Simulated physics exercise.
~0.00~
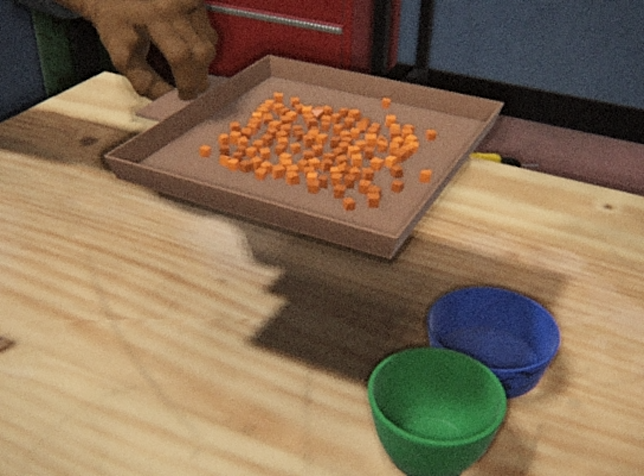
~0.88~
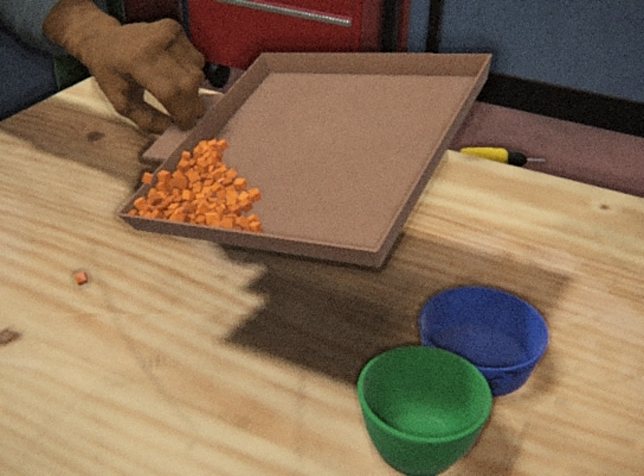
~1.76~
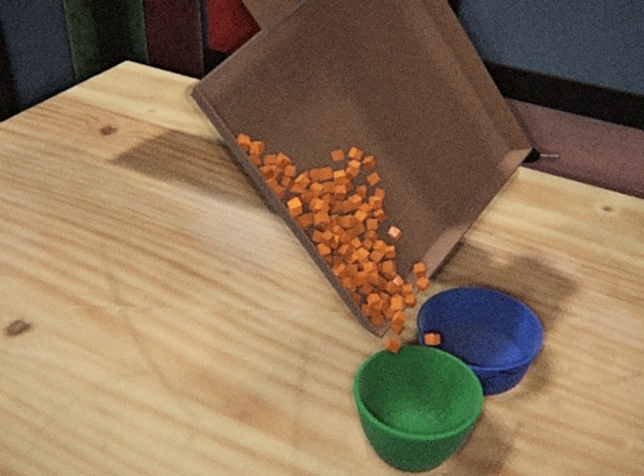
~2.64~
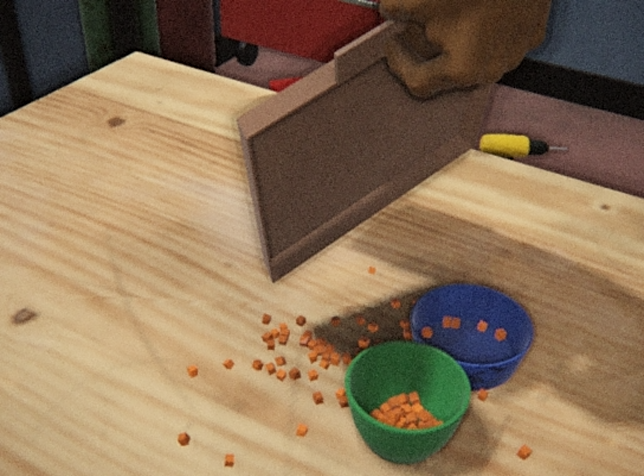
A hand tilted a brown tray of small orange carrot cubes, sliding them to the left corner, then tipped it steeply to the right over green and blue bowls; some landed in the green one, a few in the blue, and many scattered across the wooden table.
